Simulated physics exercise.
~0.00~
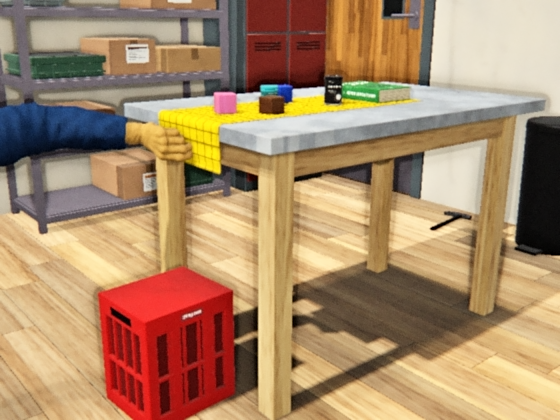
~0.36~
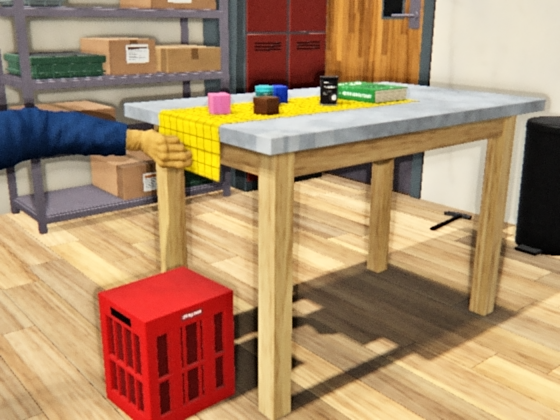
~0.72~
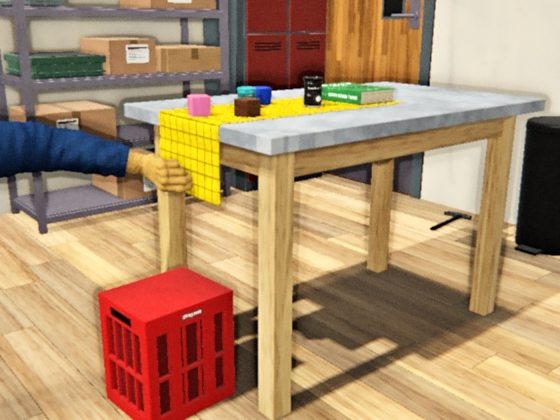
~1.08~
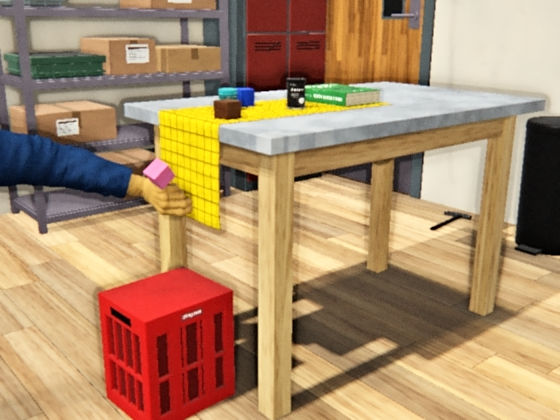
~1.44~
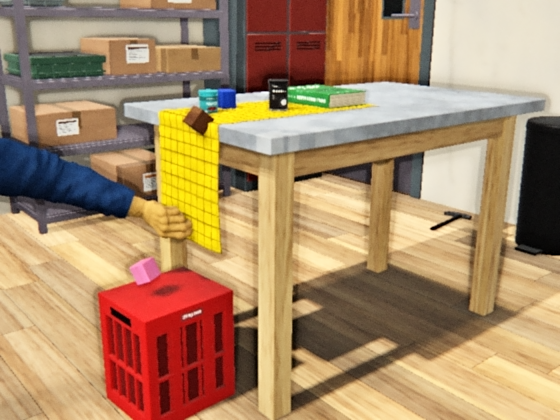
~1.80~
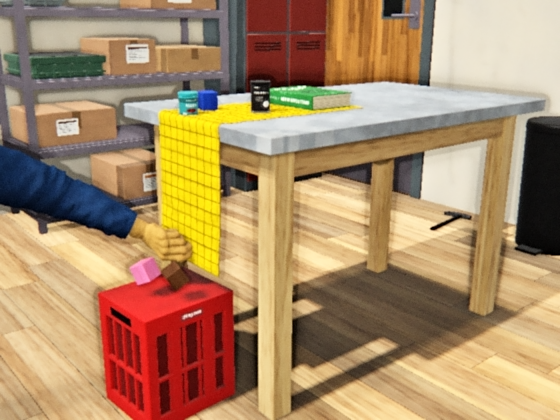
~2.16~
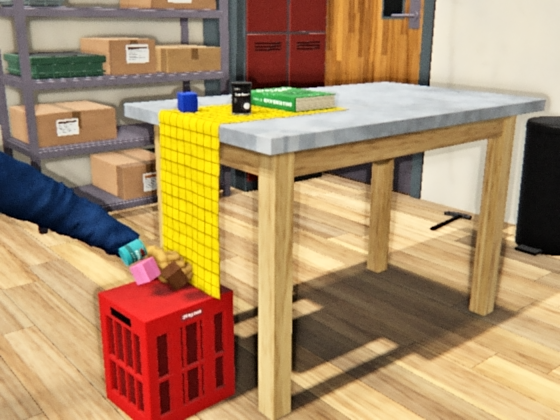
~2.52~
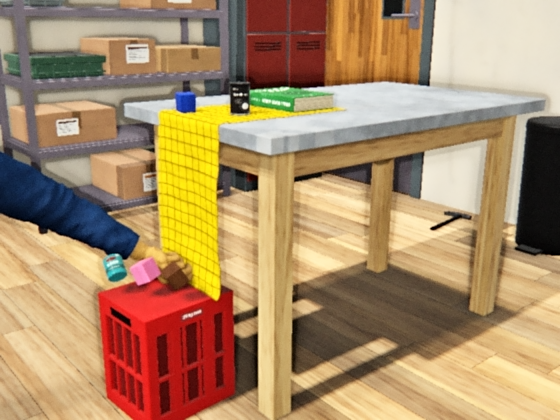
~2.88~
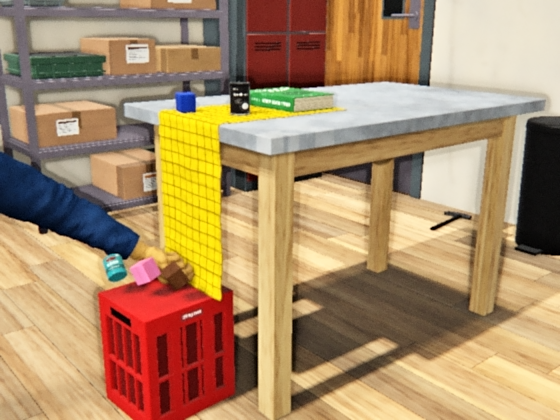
A blue-sleeved arm slowly pulled a yellow runner leftward off a workbench, and the pink cube, then the brown cube, then the turquoise pot dropped onto the red crate below, while the blue cube and the other things stayed on the table.
